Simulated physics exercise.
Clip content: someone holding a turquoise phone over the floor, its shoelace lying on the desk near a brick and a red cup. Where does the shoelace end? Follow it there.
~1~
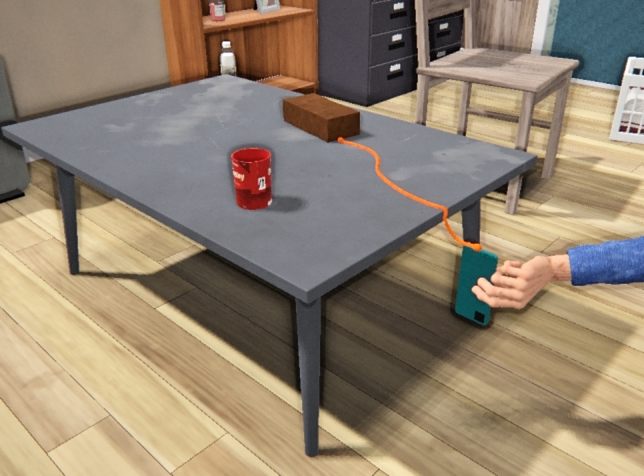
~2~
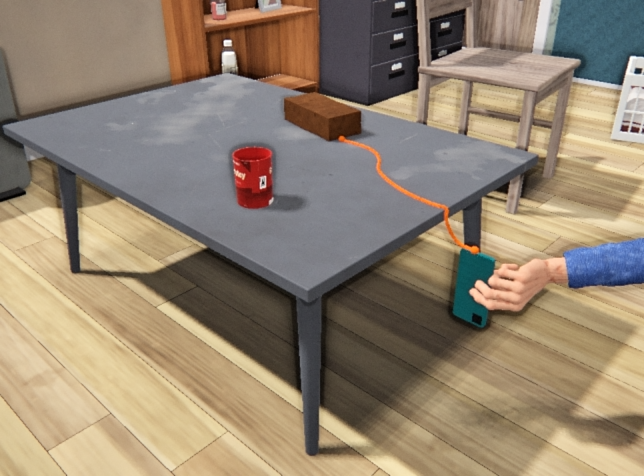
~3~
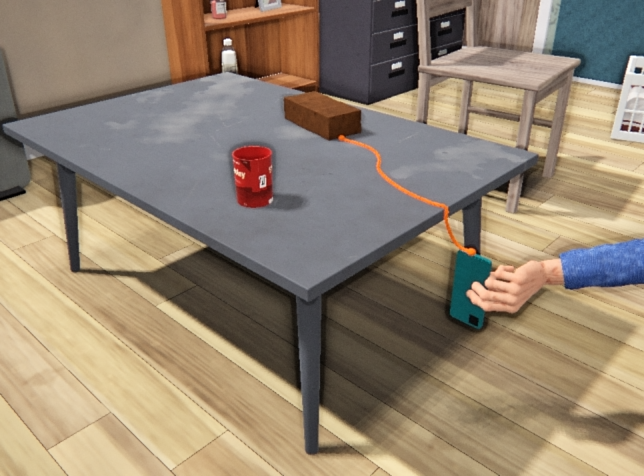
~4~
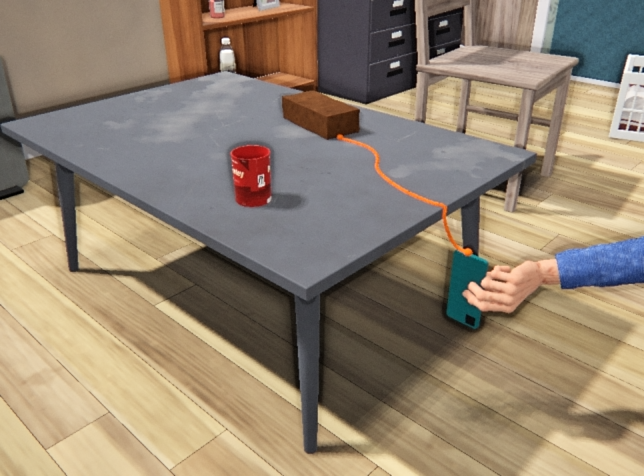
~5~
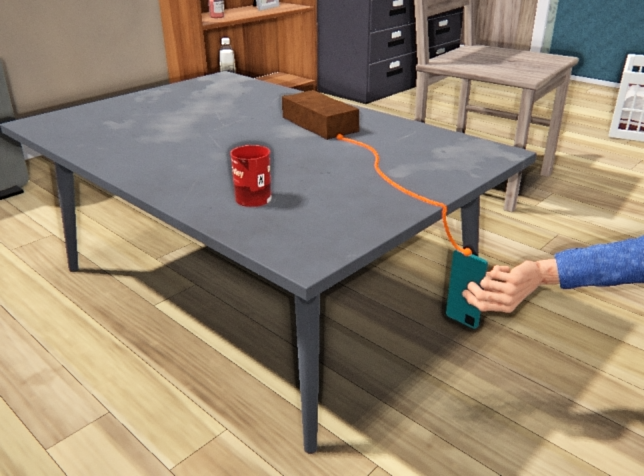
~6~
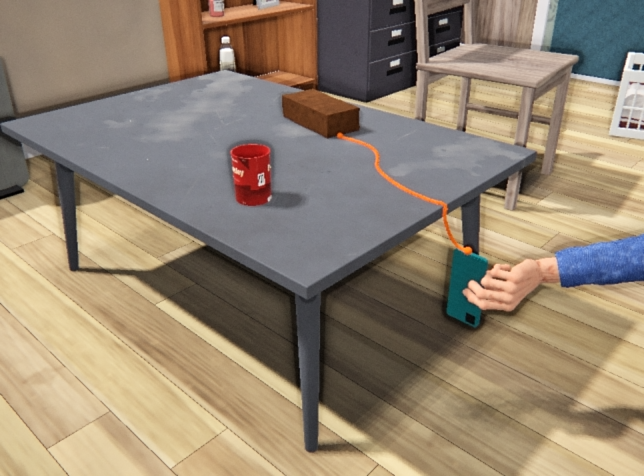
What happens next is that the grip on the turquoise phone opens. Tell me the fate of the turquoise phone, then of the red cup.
Result: The turquoise phone stops short of the ground; the red cup is not moved.
Then, 0.90 s after the last picture, phone below the edge near (476, 300); brick unmoved; cup unmoved.
Then, 1.90 s after the last picture, phone below the edge near (482, 308); brick unmoved; cup unmoved.
At rest, phone below the edge near (459, 296); brick unmoved; cup unmoved. The turquoise phone hangs in the air and the red cup remains where it stands.
